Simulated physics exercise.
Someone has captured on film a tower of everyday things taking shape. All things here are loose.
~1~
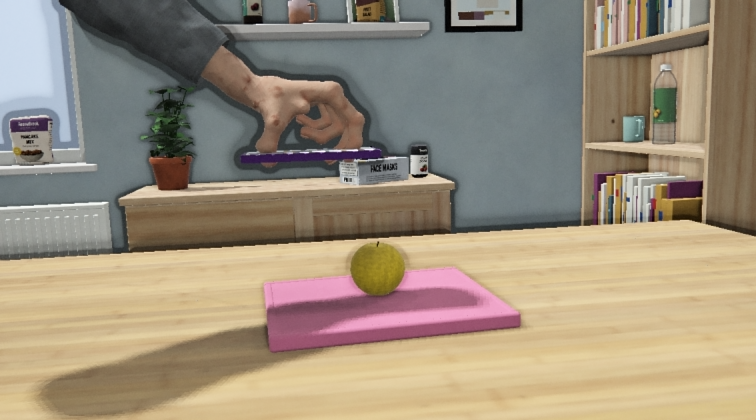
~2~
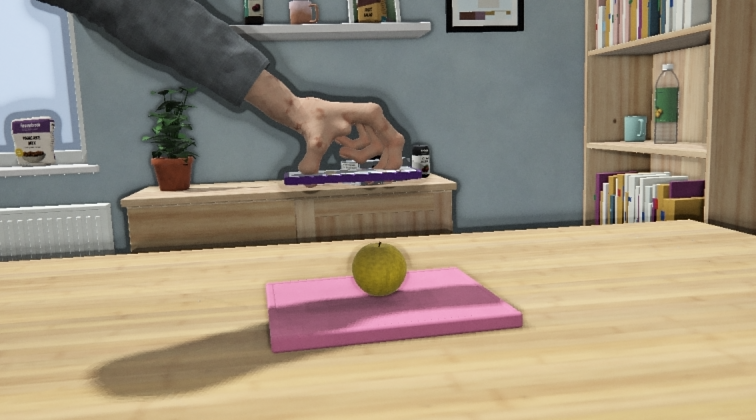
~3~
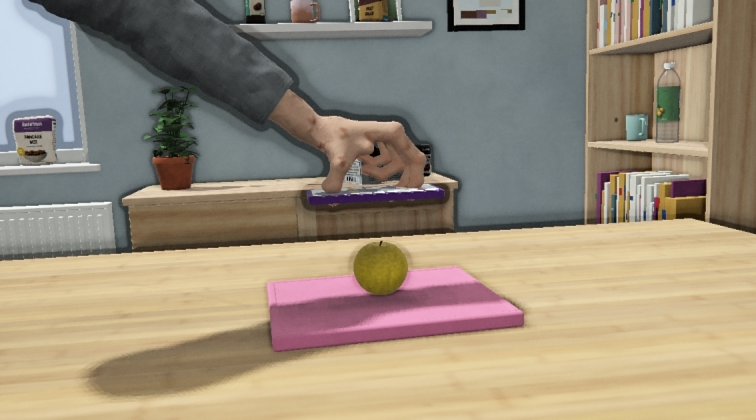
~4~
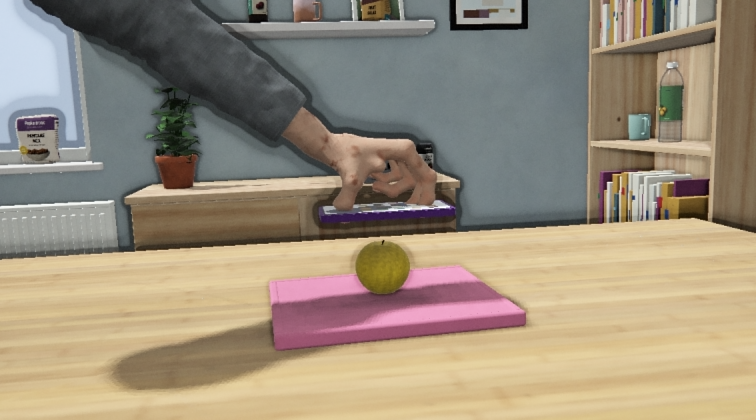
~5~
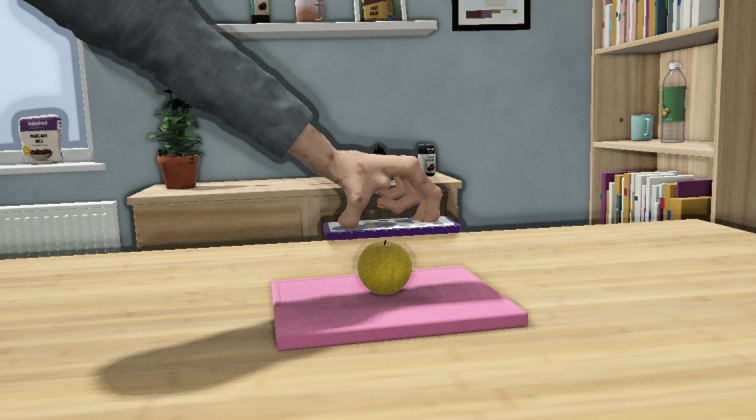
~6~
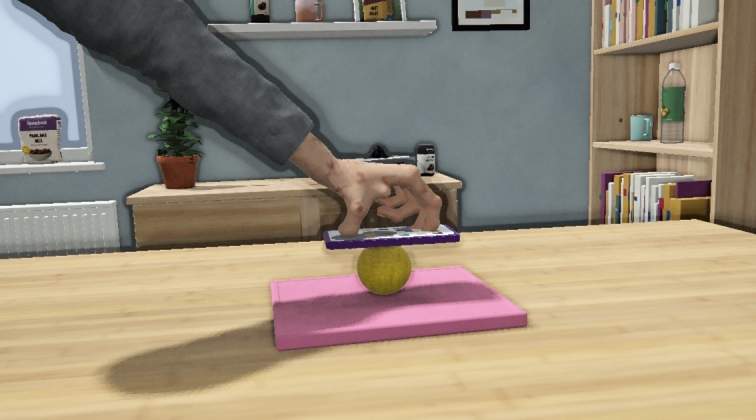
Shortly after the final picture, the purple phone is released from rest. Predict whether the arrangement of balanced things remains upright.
Something falls.
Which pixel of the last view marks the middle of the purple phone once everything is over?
Around (499, 284).
Then, 0.40 s later than the last frame, purple phone tilted by 41° near (414, 249).
Then, 0.60 s later than the last frame, purple phone now fallen.
Then, 0.70 s later than the last frame, things are still on the move.
Then, 2.00 s later than the last frame, nothing new.
When it is over, fallen, purple phone; the other 2 as before. End places, in pixels of the last picture, purple phone near (499, 284). The pile comes apart.
